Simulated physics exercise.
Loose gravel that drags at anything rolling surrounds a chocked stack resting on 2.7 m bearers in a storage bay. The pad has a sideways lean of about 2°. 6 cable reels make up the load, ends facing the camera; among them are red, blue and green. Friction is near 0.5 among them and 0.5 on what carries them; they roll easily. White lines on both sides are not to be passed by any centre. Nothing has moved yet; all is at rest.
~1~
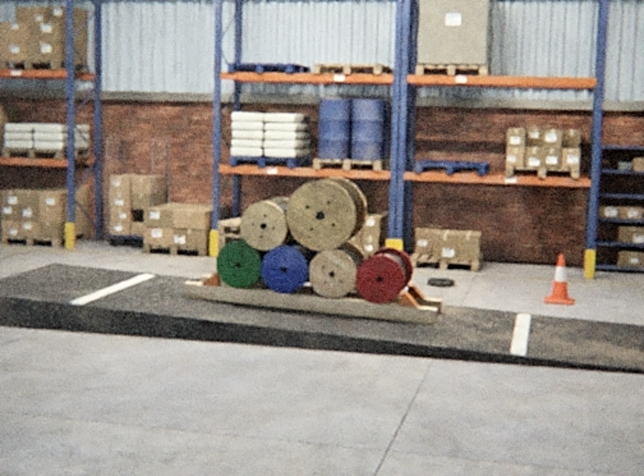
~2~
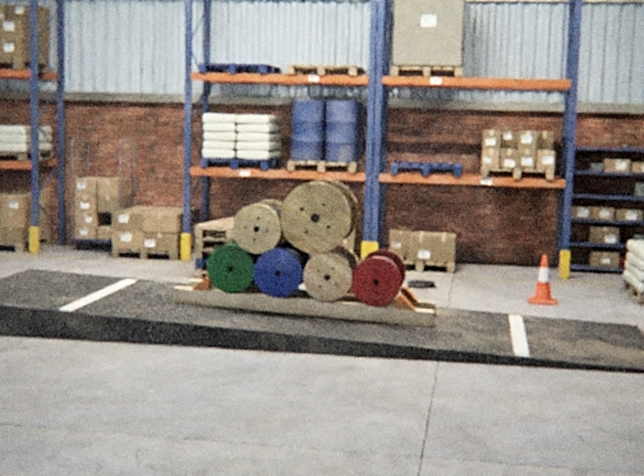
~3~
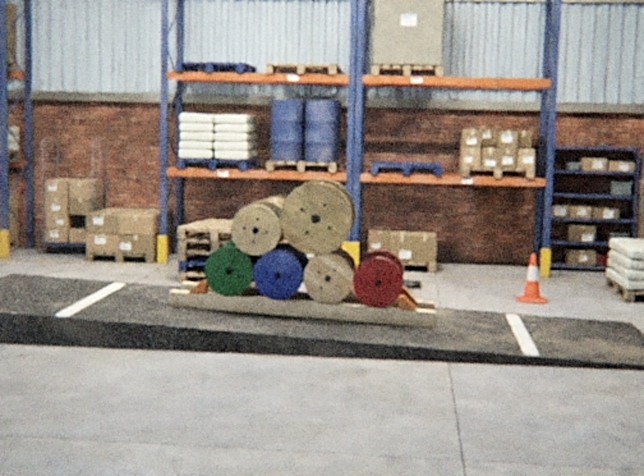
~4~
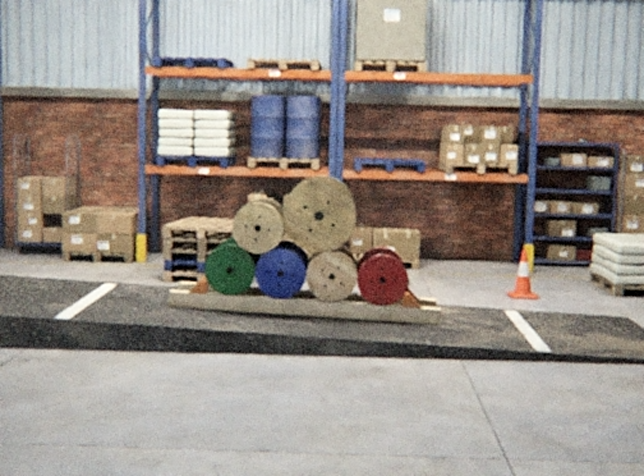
Stacked cable reels with red, blue and green ends resting motionless on a dark pad as the view shifts around the warehouse.
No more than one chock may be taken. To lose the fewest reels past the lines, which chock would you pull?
I would pull the left one.
Chock on the left freed, after 1.1 s, red is on the bearers, 60 cm from the bearers' right end; blue is on the bearers, 105 cm from the bearers' left end; green is on the bearers, 30 cm from the bearers' left end, rolling left; 0 past a line.
Chock on the left freed, at the end, red is on the bearers, 60 cm from the bearers' right end; blue is on the bearers, 105 cm from the bearers' left end; green is on the bearers, 25 cm from the bearers' left end; 0 past a line.
Chock on the right freed, after 3.0 s, red is off the bearers, 40 cm short of the right line, rolling right; blue is on the bearers, 130 cm from the bearers' right end, rolling right; green is on the bearers, 80 cm from the bearers' left end, rolling right; 0 past a line.
Chock on the right freed, at the end, red is past the right line; blue is off the bearers, 70 cm short of the right line; green is on the bearers, 50 cm from the bearers' right end; 2 past a line.
